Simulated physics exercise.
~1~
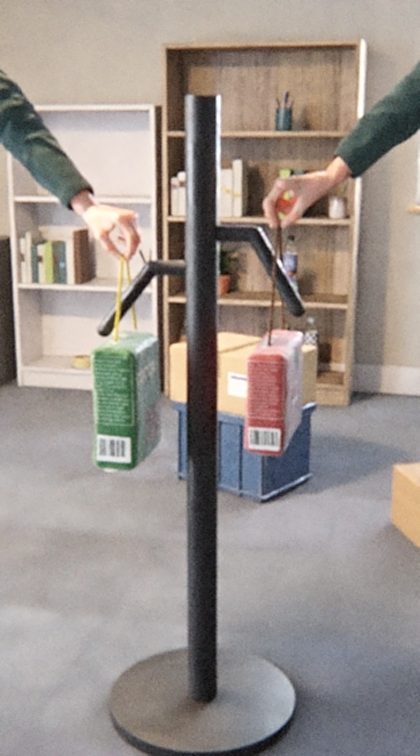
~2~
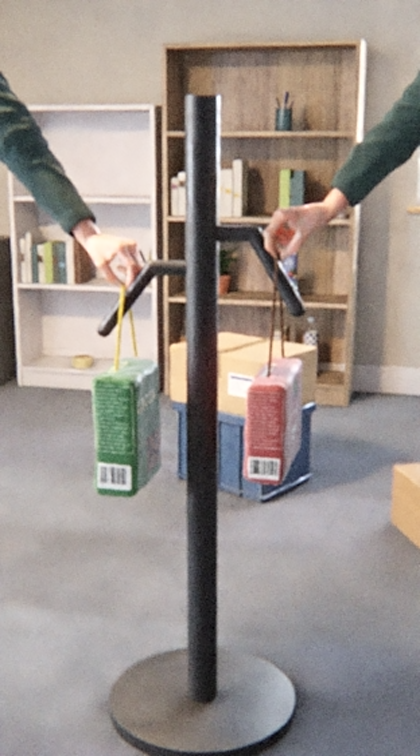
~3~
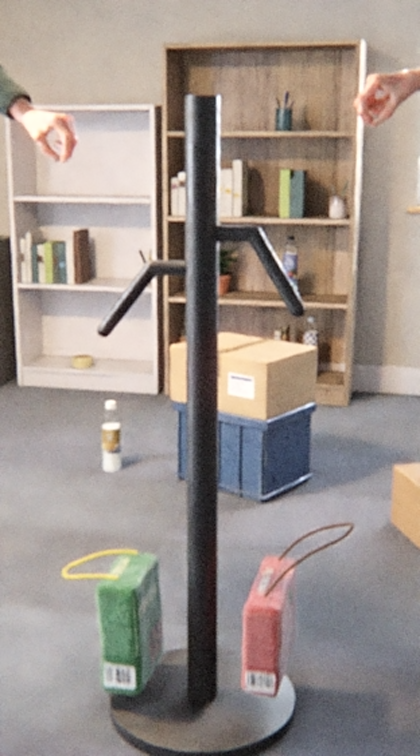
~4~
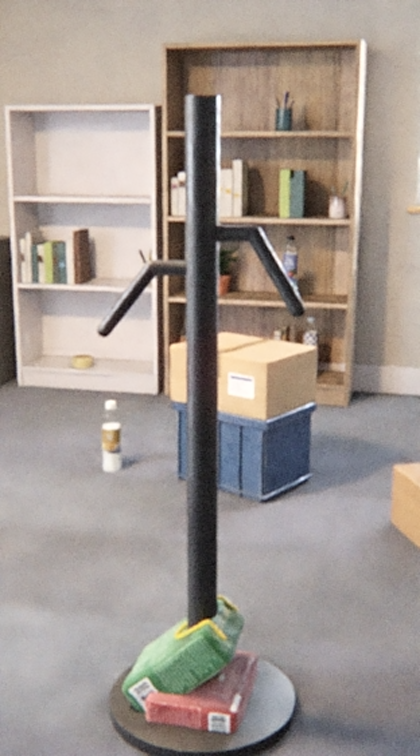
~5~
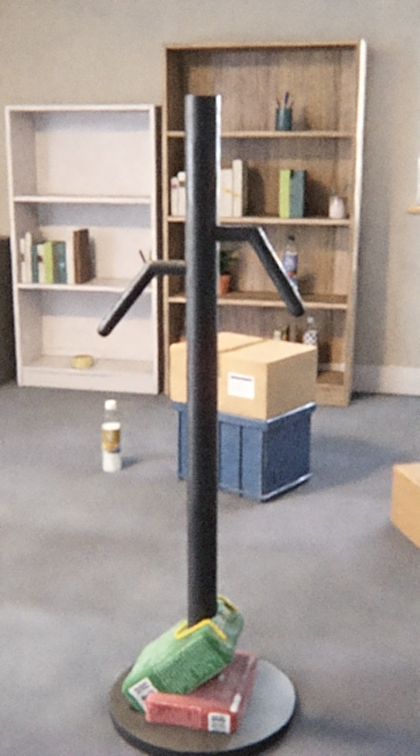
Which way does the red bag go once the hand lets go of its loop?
The red bag moves down, dropping from beside the right peg to the foot of the stand.
